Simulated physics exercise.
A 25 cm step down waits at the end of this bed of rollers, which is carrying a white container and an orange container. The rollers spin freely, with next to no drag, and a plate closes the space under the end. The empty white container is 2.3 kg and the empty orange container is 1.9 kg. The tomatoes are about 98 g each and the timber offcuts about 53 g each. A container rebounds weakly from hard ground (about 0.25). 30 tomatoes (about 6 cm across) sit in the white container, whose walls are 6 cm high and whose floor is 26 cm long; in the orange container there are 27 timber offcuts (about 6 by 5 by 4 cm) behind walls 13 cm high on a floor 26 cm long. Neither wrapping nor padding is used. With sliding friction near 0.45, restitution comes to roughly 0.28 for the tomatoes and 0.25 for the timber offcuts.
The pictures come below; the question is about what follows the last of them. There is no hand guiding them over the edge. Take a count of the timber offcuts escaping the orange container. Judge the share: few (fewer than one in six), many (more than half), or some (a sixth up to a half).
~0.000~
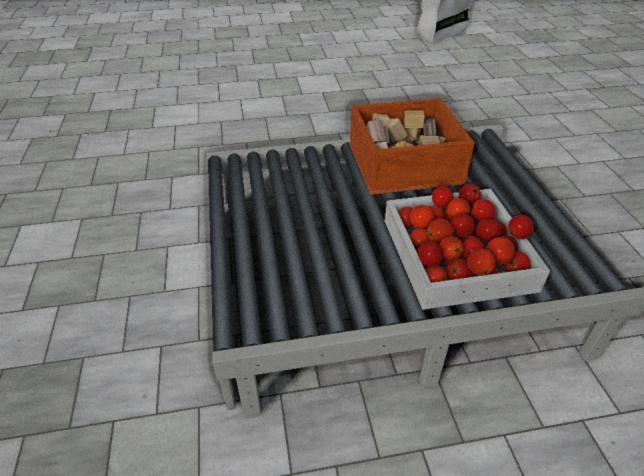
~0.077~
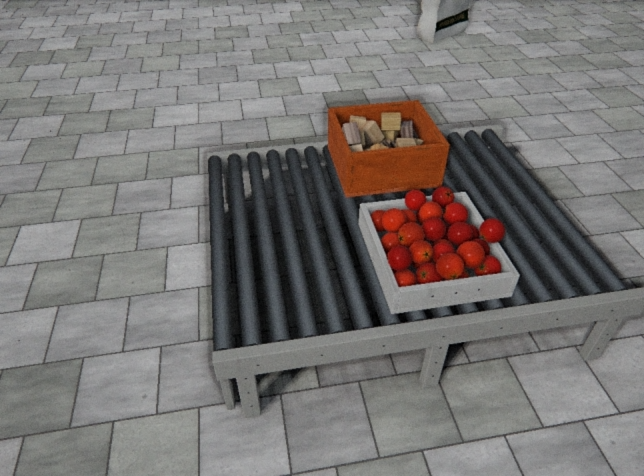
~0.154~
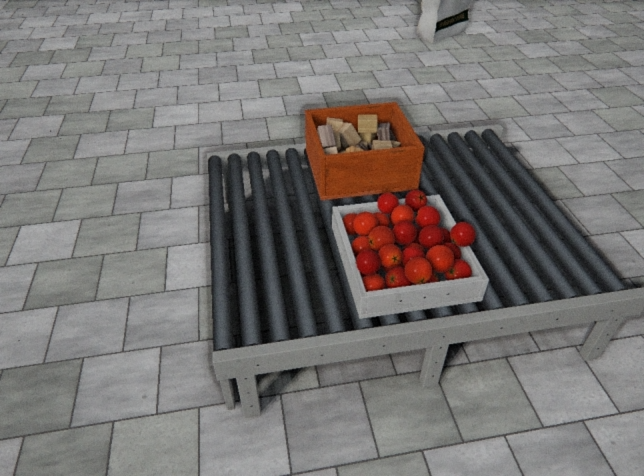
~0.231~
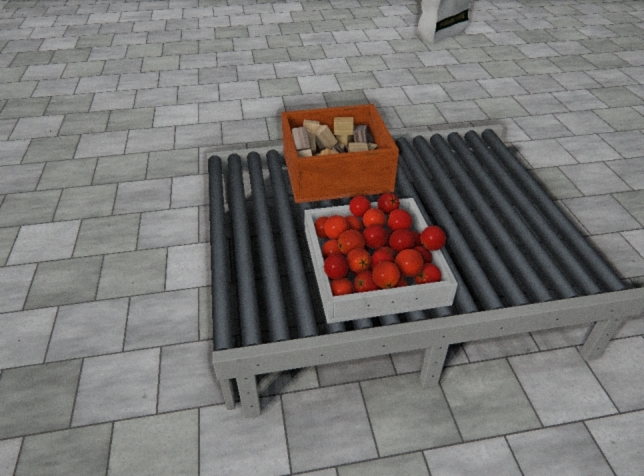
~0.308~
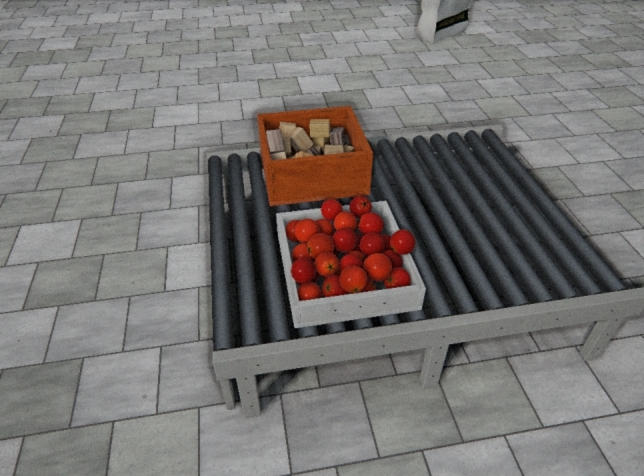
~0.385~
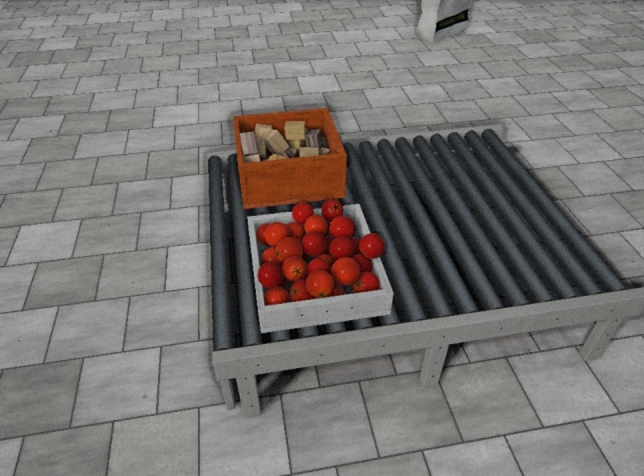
Few.
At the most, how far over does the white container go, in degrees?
Peak lean: Roughly 40°.
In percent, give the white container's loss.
The white container comes in at 30 in a hundred.
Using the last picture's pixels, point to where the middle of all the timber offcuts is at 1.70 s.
Centred roughly at (144, 244).
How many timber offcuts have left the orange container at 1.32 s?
Near 2, give or take.
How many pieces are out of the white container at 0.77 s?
The white container is at around 0.
After 0.44 s, the front runs out over the edge.
After 0.77 s, the white container leans 10° with 0 of 30 out and the orange container leans 11° with 0 of 27 out.
After 0.97 s, the white container leans 22° with 1 of 30 out and the orange container leans 37° with 0 of 27 out.
After 1.32 s, the white container is level with 8 of 30 out and the orange container is level with 2 of 27 out.
Final count (at 1.70 s), the white container is level with 8 of 30 out and the orange container is level with 2 of 27 out. Asked share, 2 of 27, 7 per cent.
